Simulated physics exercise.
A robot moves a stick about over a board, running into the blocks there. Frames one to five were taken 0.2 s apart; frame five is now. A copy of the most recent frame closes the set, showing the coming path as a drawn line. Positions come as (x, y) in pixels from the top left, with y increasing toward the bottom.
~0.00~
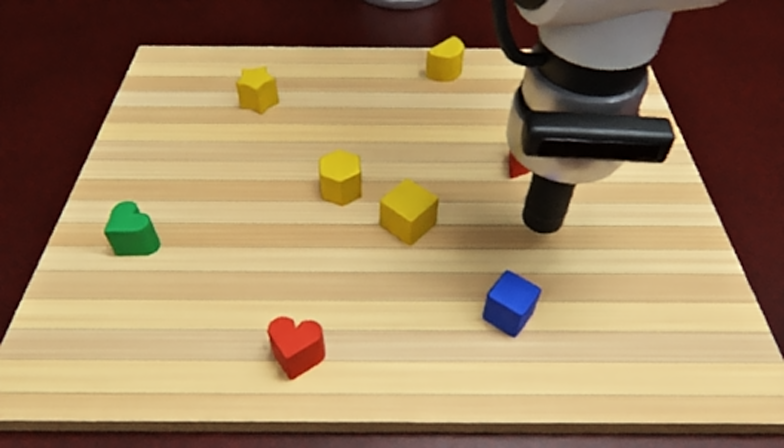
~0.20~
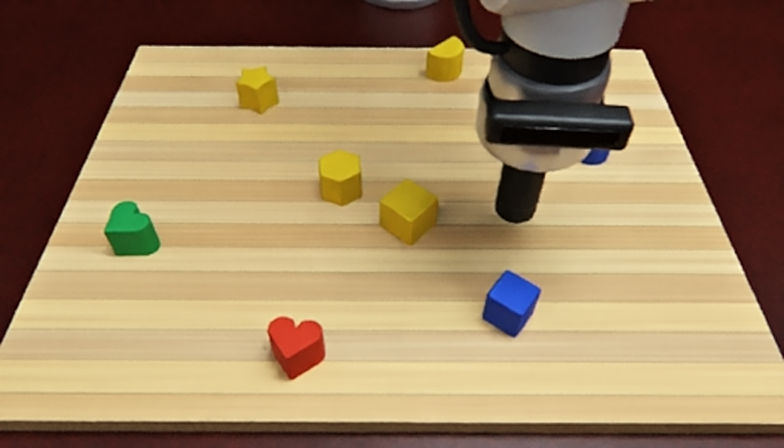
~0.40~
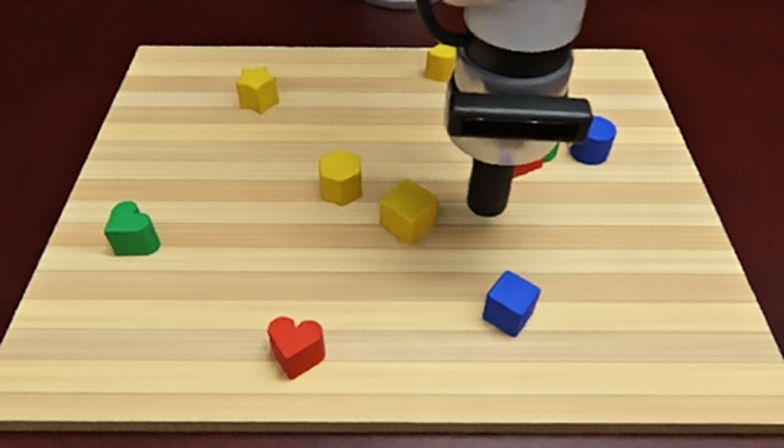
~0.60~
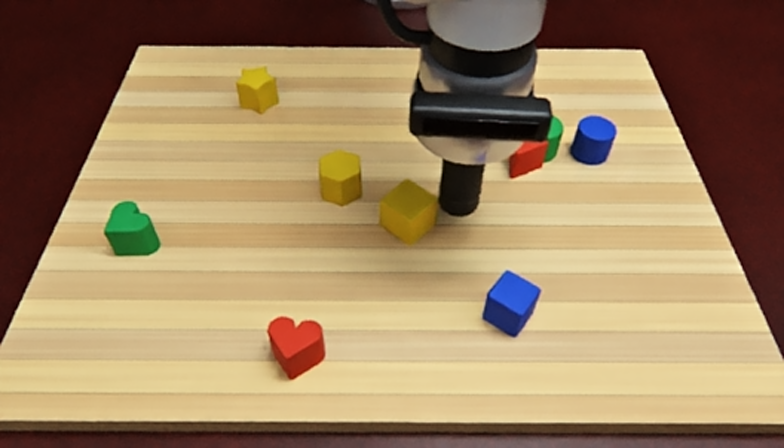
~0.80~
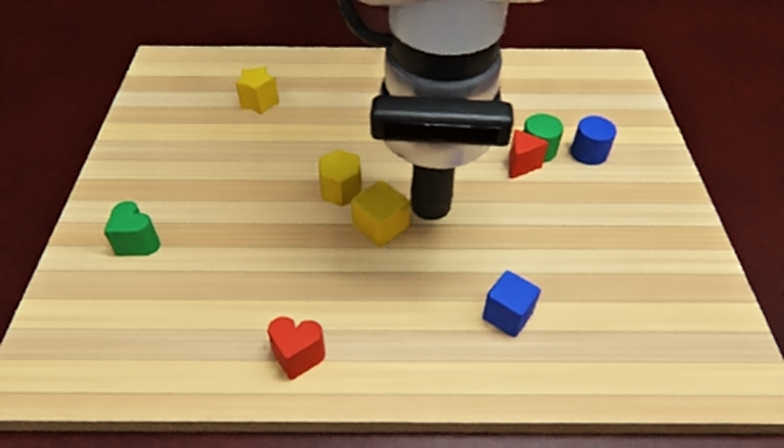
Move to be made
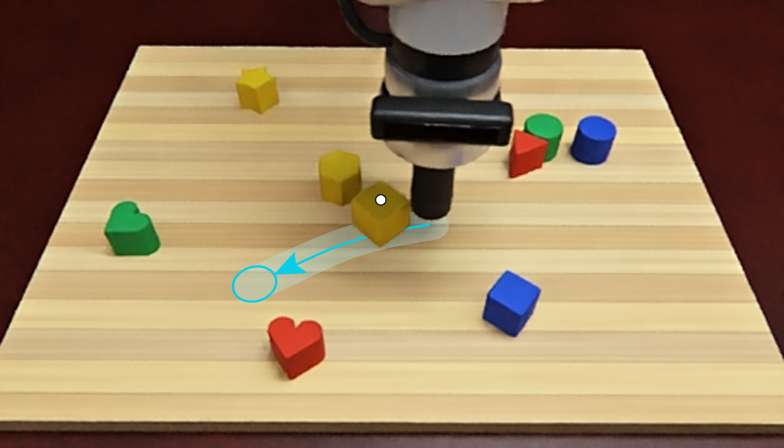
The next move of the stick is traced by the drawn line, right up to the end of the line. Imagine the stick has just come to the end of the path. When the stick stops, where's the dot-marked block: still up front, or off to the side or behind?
Beside or behind it.
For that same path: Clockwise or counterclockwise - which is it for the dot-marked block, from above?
Looking down, my answer is that the dot-marked block rotates clockwise.
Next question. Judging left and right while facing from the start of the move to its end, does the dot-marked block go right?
In short: Yes.
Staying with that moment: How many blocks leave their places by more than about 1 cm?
One block, no more.
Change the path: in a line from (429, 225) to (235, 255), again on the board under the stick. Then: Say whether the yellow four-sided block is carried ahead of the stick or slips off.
The stick has lost it.
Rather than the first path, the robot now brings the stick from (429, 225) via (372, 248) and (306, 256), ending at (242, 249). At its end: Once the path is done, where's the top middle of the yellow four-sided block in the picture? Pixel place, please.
Its top middle is near (314, 198).
Drawn move, from (429, 225) through (342, 245) to (255, 284); the dot is on the yellow four-sided block.
What follows on the original path. One third of the way, stick at (370, 218); yellow four-sided block at (326, 198), turned 35° clockwise.
Two thirds of the way, stick at (309, 240); yellow four-sided block at (299, 200), turned 100° clockwise.
At the end, stick at (250, 266); yellow hexagon still; yellow four-sided block at (299, 200), turned 100° clockwise.
